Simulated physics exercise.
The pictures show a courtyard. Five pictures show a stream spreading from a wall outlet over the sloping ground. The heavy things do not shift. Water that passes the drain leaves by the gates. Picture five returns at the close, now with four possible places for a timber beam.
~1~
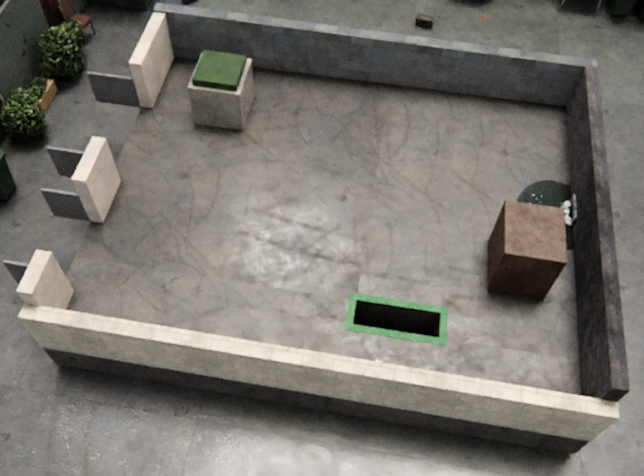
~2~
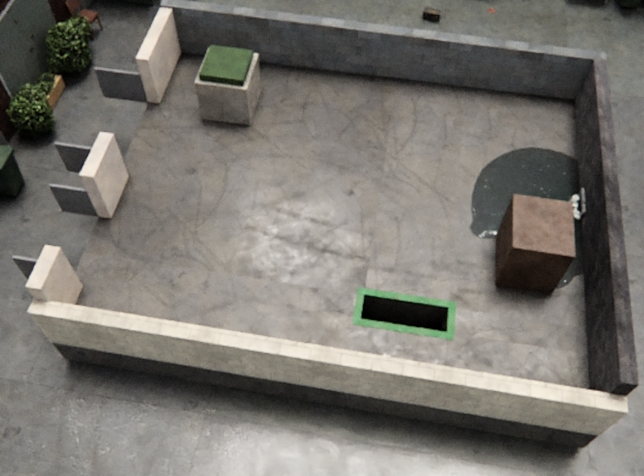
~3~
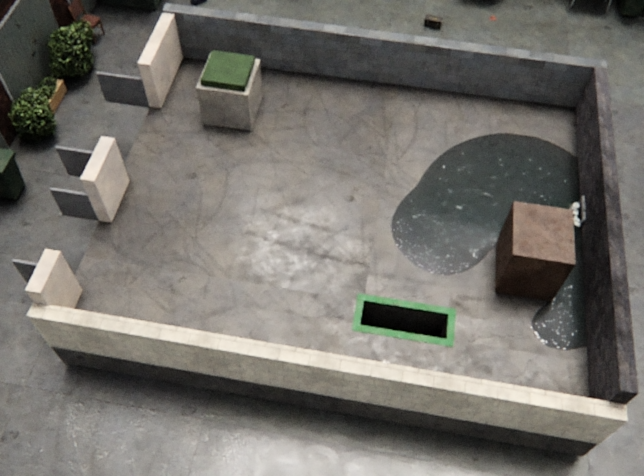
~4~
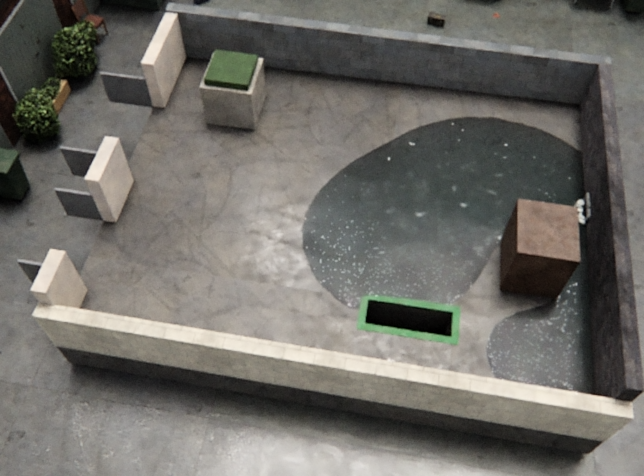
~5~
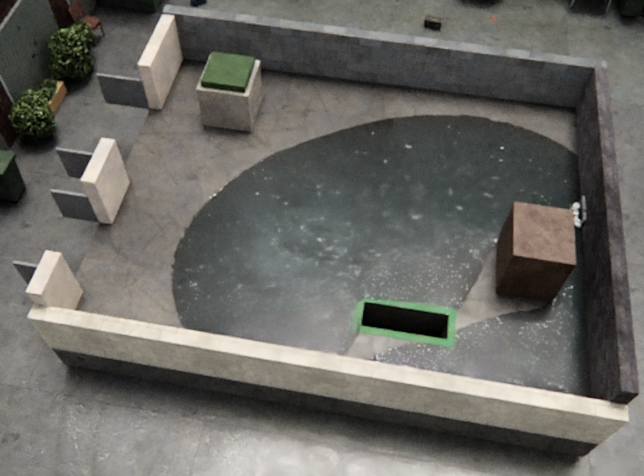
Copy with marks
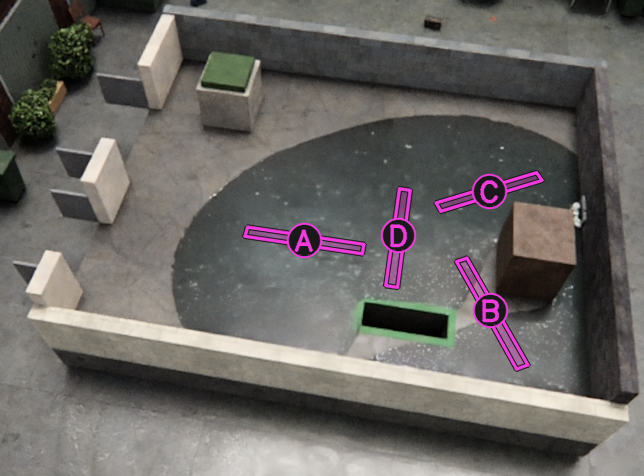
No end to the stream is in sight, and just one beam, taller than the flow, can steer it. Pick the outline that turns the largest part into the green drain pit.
Choose D.
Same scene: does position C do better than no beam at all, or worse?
Position C is better.
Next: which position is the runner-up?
C.
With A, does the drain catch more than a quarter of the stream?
No.
On the marked copy, A from (246, 231) to (363, 249); B from (461, 259) to (522, 366); C from (438, 207) to (539, 176); D from (391, 286) to (404, 189).
For position A, about 14 % of the stream goes into the green drain pit, about 85 % out by the gates.
For position B, about 11 % of the stream goes into the green drain pit, about 88 % out by the gates.
For position C, about 26 % of the stream goes into the green drain pit, about 73 % out by the gates.
For position D, about 46 % of the stream goes into the green drain pit, about 53 % out by the gates.
